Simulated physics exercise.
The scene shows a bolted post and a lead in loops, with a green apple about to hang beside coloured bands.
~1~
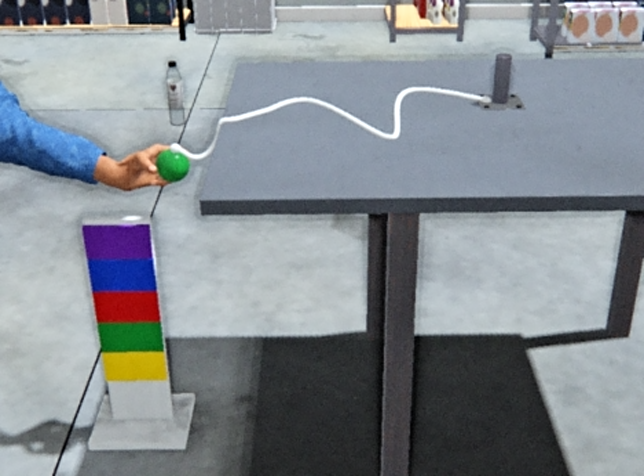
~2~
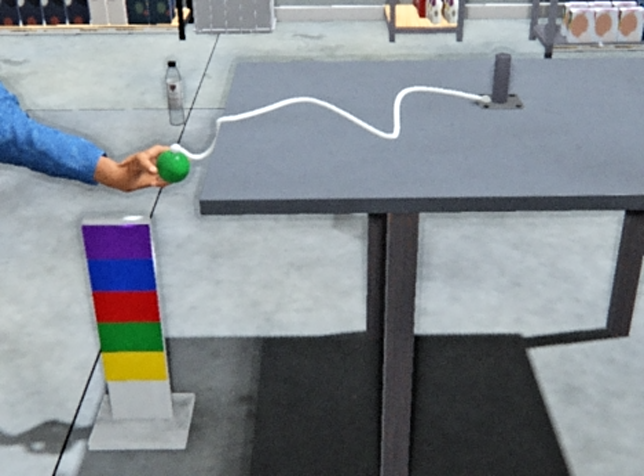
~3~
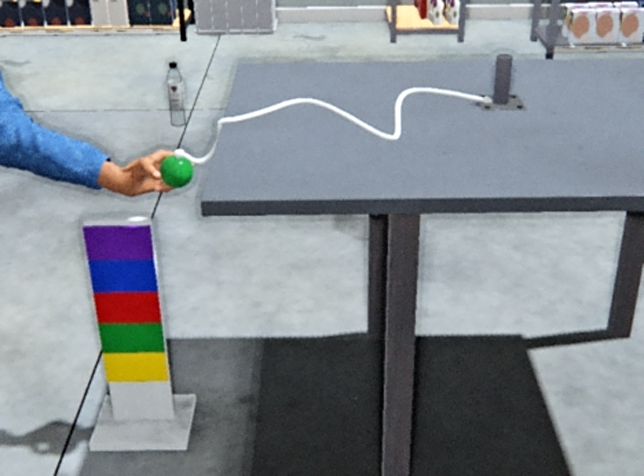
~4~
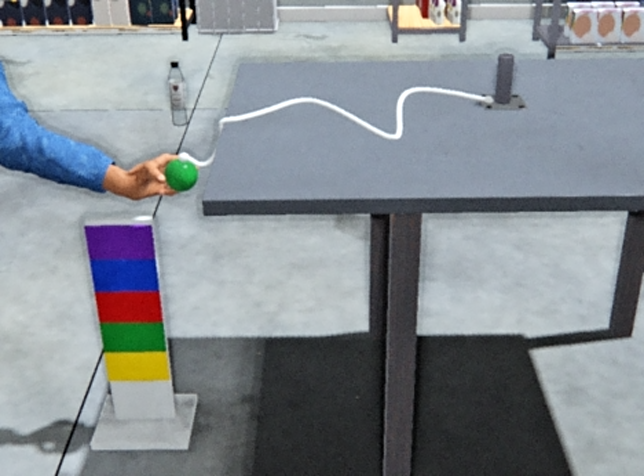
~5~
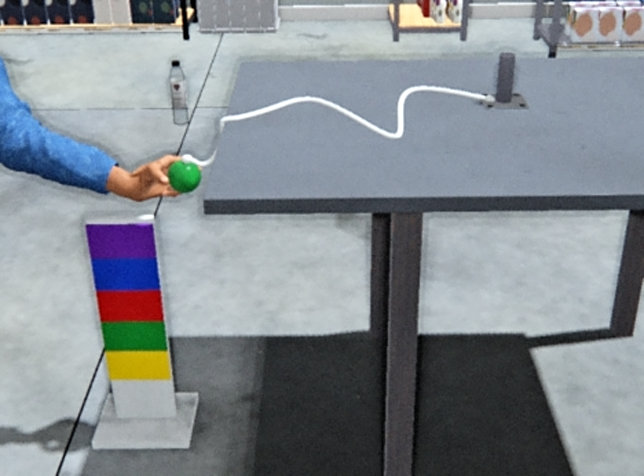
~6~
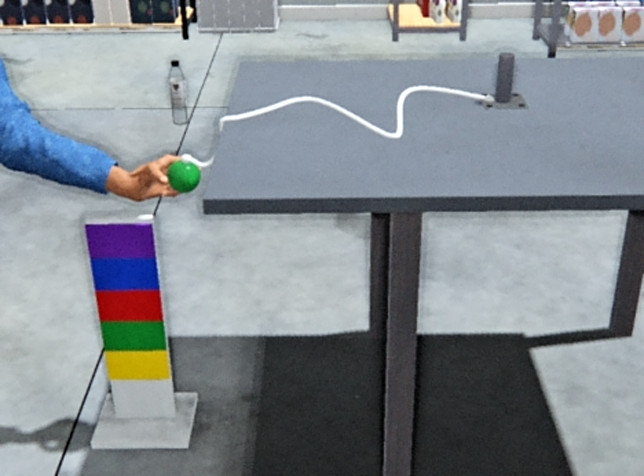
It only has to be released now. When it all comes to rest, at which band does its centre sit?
At yellow.
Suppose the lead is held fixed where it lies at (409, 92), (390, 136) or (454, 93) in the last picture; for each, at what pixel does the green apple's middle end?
Roughly (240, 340), (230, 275) and (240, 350), in that order.
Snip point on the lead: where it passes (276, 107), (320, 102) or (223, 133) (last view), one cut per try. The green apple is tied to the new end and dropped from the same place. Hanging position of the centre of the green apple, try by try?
About (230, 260) first, then about (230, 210), and finally about (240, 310).
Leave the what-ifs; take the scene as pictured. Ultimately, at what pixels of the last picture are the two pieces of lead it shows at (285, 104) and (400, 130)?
Point one to (230, 231), point two to (290, 115).
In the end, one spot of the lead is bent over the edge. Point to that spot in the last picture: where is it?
At (363, 123).
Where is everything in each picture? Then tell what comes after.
The first picture shows green apple (173, 165); purple (117, 243); blue (122, 276); red (126, 308); green (131, 338); yellow (135, 368).
The second picture shows green apple (173, 167); lead through (447, 93) (397, 108) (378, 133) (326, 106) (249, 115).
The third picture shows green apple (177, 171).
The fourth picture shows green apple (181, 175); lead through (449, 93) (399, 108) (380, 134) (329, 106) (252, 116).
The fifth picture shows green apple (184, 176).
The sixth picture shows green apple (184, 176); lead through (450, 92) (400, 107) (381, 133) (329, 105) (252, 114).
Early on, apple near (257, 345); level with yellow.
Midway, apple near (233, 360); level with yellow.
Finally, apple near (243, 360); level with yellow. Its centre hangs level with the yellow band.
